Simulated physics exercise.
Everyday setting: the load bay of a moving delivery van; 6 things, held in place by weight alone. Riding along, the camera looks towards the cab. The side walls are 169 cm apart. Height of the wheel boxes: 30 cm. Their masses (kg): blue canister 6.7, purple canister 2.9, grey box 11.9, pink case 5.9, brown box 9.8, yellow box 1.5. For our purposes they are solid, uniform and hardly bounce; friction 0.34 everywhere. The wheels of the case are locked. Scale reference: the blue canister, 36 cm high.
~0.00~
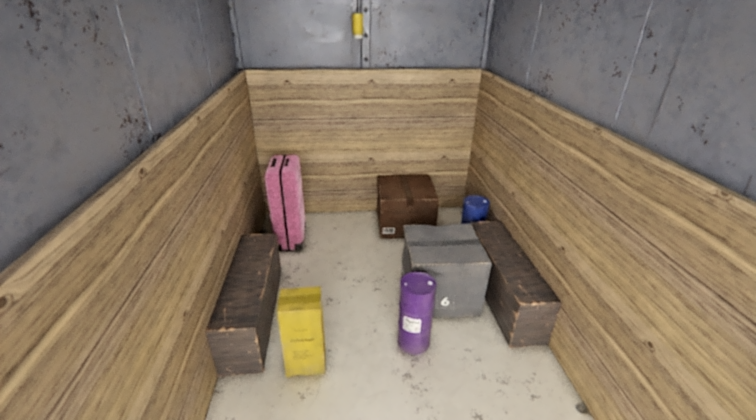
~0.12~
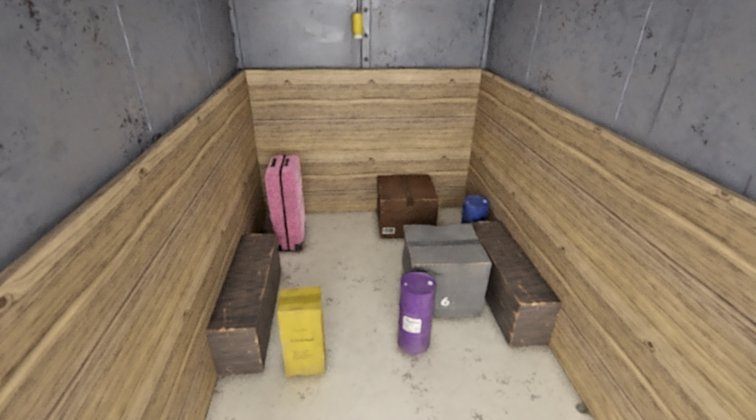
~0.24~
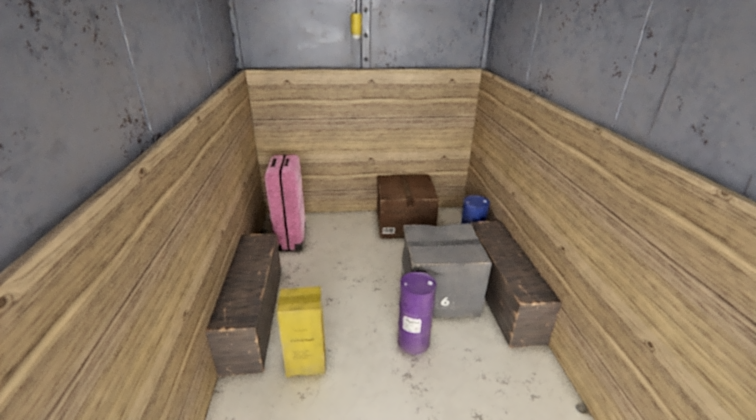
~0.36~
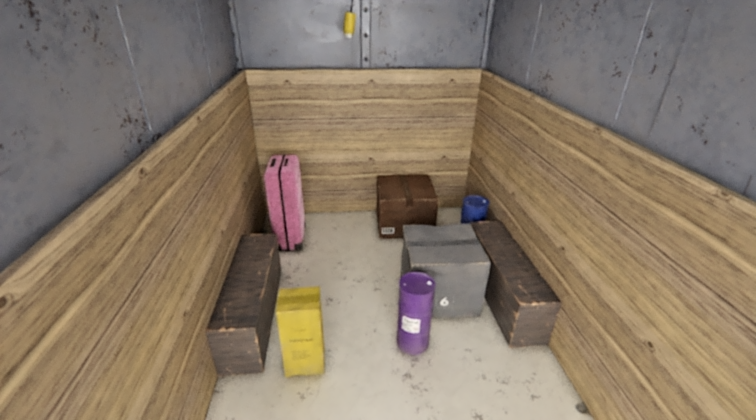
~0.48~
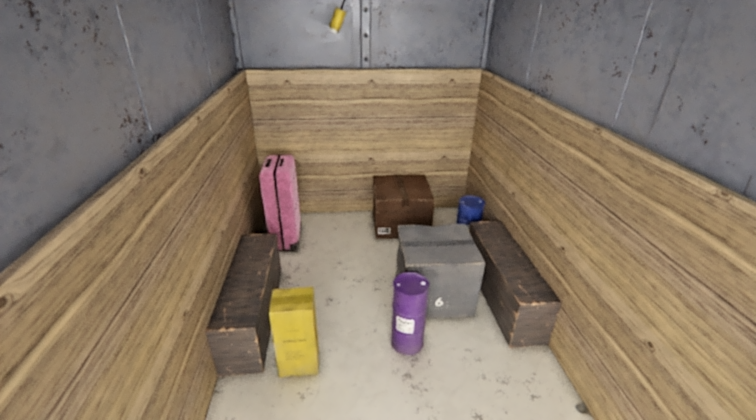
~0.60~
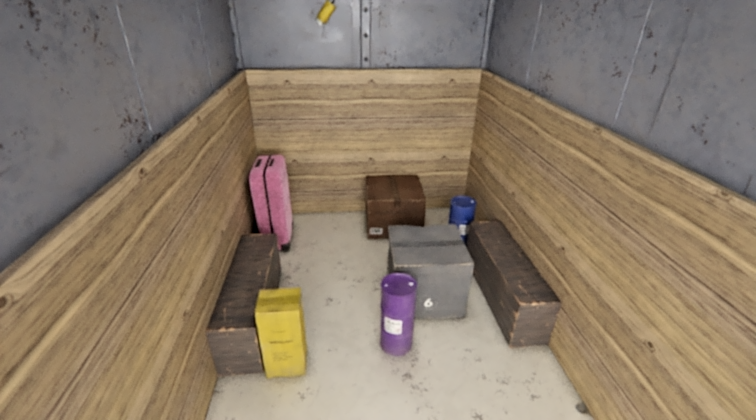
Pink case, boxes and canisters standing still in a van's load bay, then sliding left together as a hanging yellow object swings left.
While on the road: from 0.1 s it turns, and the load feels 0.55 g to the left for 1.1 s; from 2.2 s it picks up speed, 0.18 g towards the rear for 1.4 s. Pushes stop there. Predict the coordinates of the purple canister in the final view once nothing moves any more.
Its coordinates would be about (319, 319).
By 0.80 s, push 0.55 g left; purple canister 26 cm from its spot near (365, 317); grey box 26 cm from its spot; brown box 26 cm from its spot.
By 0.90 s, push 0.55 g left; purple canister 37 cm from its spot near (343, 318); grey box 38 cm from its spot; brown box 38 cm from its spot.
By 1.20 s, smooth; purple canister 49 cm from its spot near (319, 319); blue canister 78 cm from its spot; grey box 77 cm from its spot.
When it is over (4.1 s), not toppled but over 15 cm from the start, blue canister, purple canister, grey box and brown box; the other 2 within 15 cm of the start. In the last view, purple canister near (319, 319).
